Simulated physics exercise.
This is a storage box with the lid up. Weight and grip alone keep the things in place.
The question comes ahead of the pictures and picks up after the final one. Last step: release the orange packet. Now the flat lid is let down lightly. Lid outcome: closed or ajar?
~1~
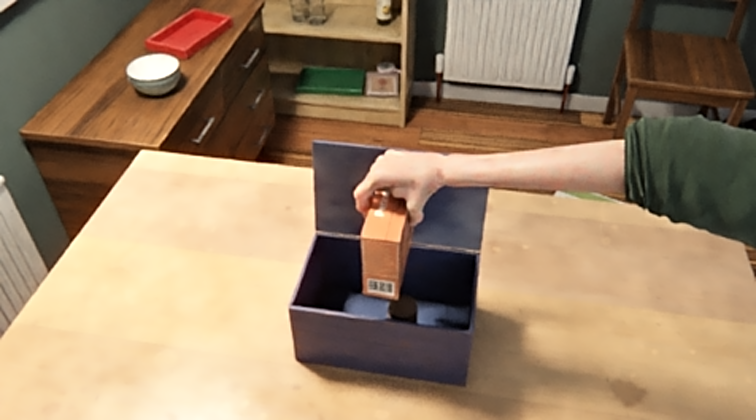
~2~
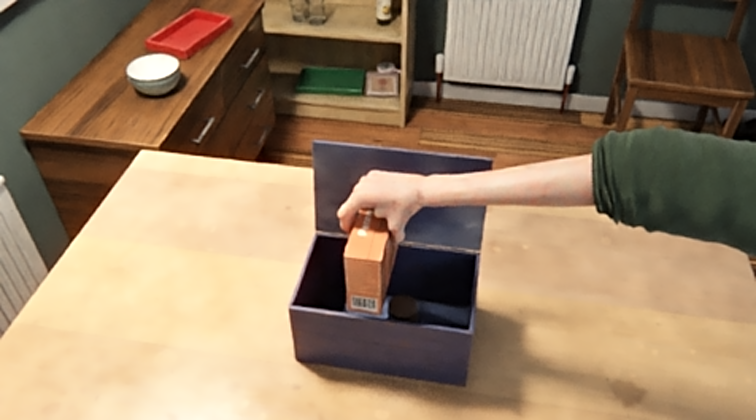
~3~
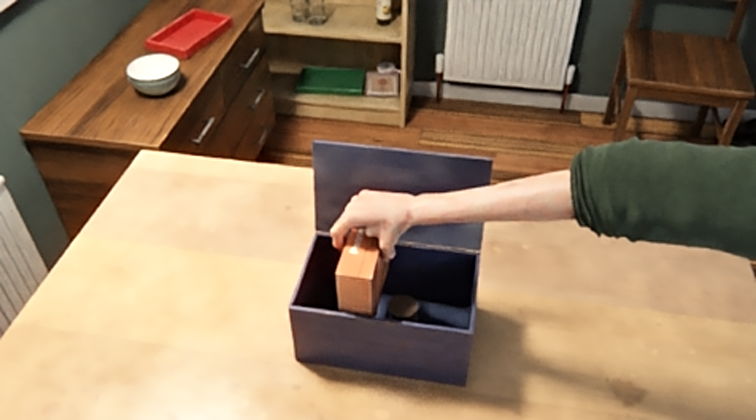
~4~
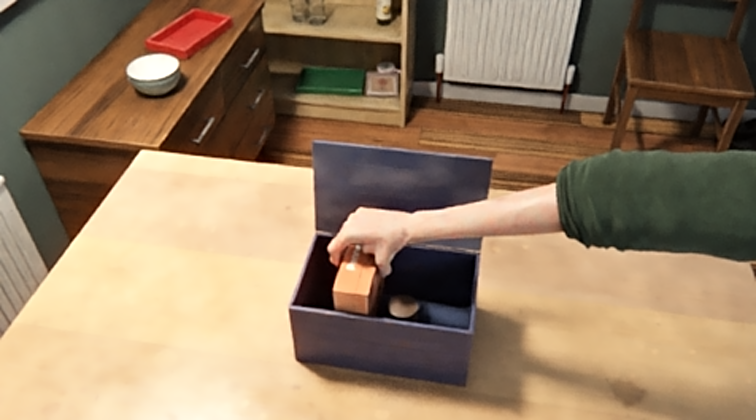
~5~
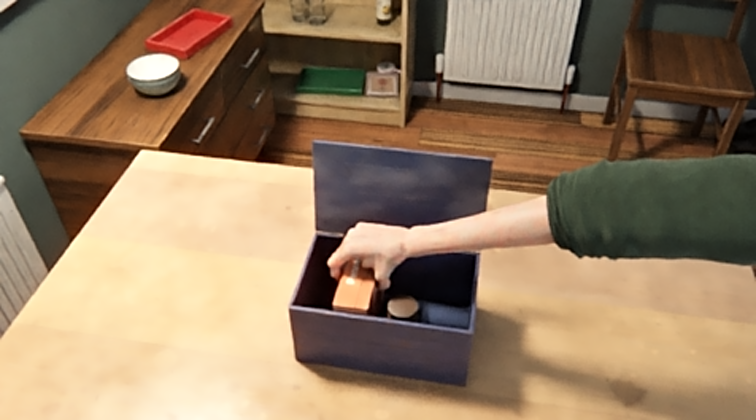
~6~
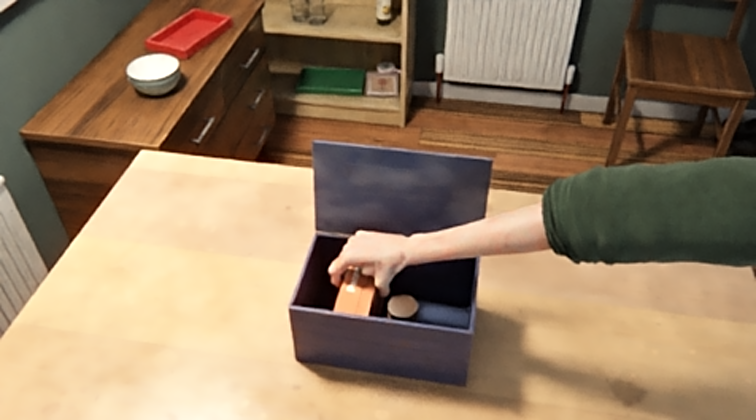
Closed.
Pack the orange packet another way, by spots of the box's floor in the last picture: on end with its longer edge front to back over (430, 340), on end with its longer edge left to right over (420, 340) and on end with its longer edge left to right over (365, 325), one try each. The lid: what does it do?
Try one: Not closed. Try two: Not closed. Try three: Not closed.
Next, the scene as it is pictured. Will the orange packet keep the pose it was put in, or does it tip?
As it turns out, the orange packet keeps its original angle.
Then, 1.20 s later than the last frame, lid starting down.
Then, 1.80 s later than the last frame, lid 47° above the rim.
Then, 2.20 s later than the last frame, lid 19° above the rim.
When it is over, lid shut; both as before. End places, in pixels of the last picture, orange packet near (361, 303).
